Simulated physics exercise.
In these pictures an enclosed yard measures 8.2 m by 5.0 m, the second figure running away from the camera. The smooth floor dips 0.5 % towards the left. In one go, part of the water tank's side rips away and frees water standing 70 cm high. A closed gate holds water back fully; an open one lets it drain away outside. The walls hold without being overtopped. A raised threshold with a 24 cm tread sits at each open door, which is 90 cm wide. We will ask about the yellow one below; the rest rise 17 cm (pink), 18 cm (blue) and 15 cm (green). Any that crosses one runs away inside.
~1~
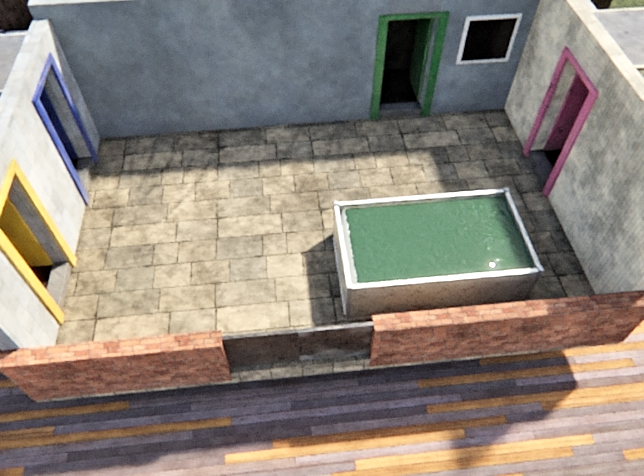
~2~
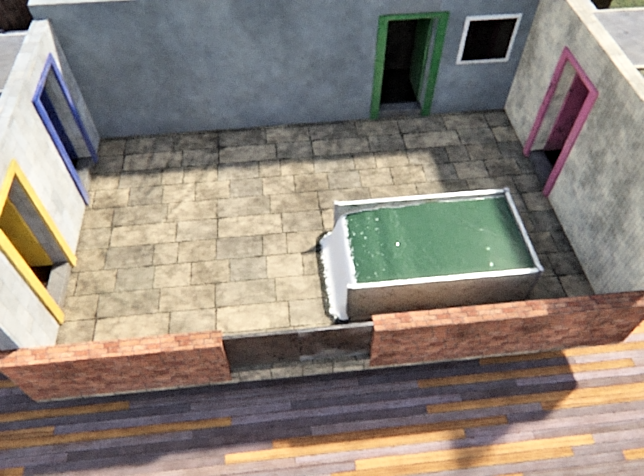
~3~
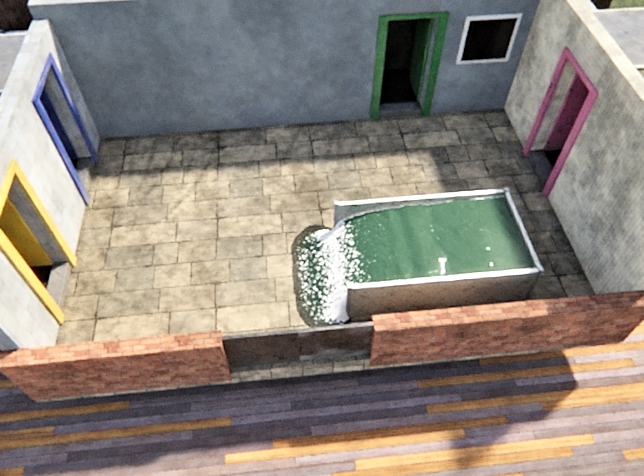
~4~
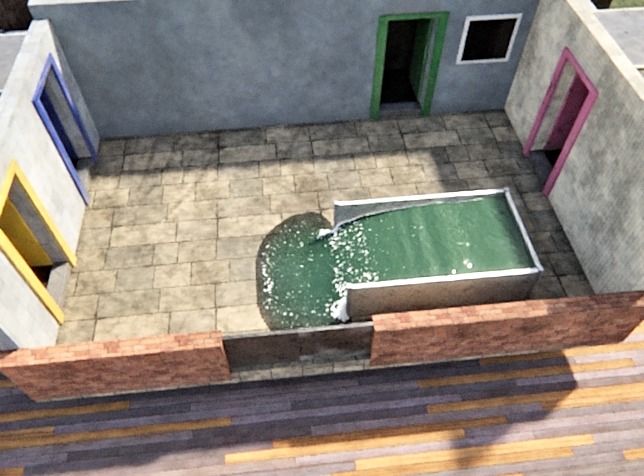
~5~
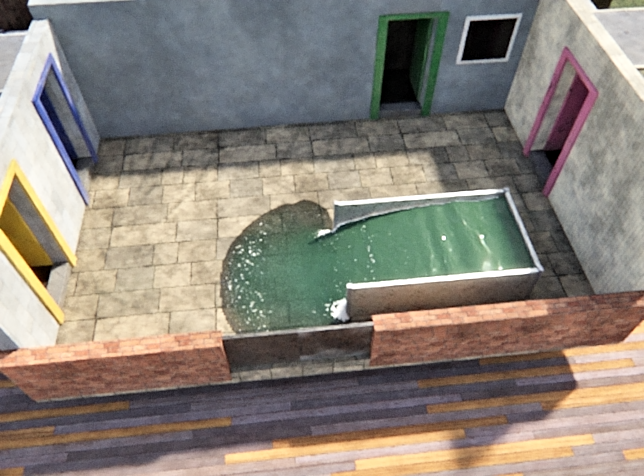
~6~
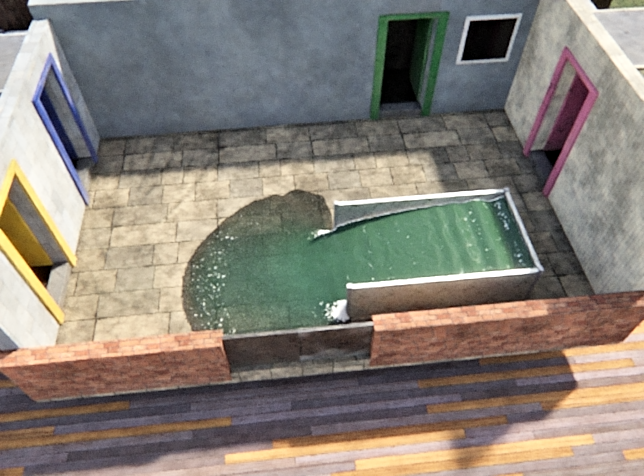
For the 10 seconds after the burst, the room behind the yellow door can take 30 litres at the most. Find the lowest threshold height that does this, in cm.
The lowest height is about 25 cm.
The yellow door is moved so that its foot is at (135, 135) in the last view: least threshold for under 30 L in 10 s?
It needs about 24 cm.
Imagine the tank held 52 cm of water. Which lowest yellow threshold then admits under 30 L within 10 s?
About 18 cm.
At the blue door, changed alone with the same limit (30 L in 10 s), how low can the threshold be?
At blue, roughly 17 cm.
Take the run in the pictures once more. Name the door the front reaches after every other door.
Door: Pink.
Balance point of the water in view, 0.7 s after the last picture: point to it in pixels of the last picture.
(358, 272).
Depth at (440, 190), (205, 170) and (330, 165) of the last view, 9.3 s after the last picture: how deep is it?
Approx. 6 / 8 / 5 cm.
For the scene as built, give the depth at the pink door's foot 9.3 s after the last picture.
Roughly 13.5 cm deep.
Then, 0.7 s after the last picture water covers 40 % of the floor, deepest (30 cm) near (332, 284); 22 cm at the yellow door, 0 litres in over its 16 cm threshold.
Then, 2.3 s after the last picture water covers 50 % of the floor, deepest (38 cm) near (49, 375); 32 cm at the yellow door, 77 litres in over its 16 cm threshold.
Then, 9.3 s after the last picture water covers 95 % of the floor, deepest (14 cm) near (526, 162); 9 cm at the yellow door, 159 litres in over its 16 cm threshold.
At the yellow door as built, the water peaked near 33 cm, 1.9 s after the last picture.
With a threshold of 22 cm, 55 litres would have come in within the 10 s; with 30 cm, 5 litres. So under 30 litres takes about 25 cm.
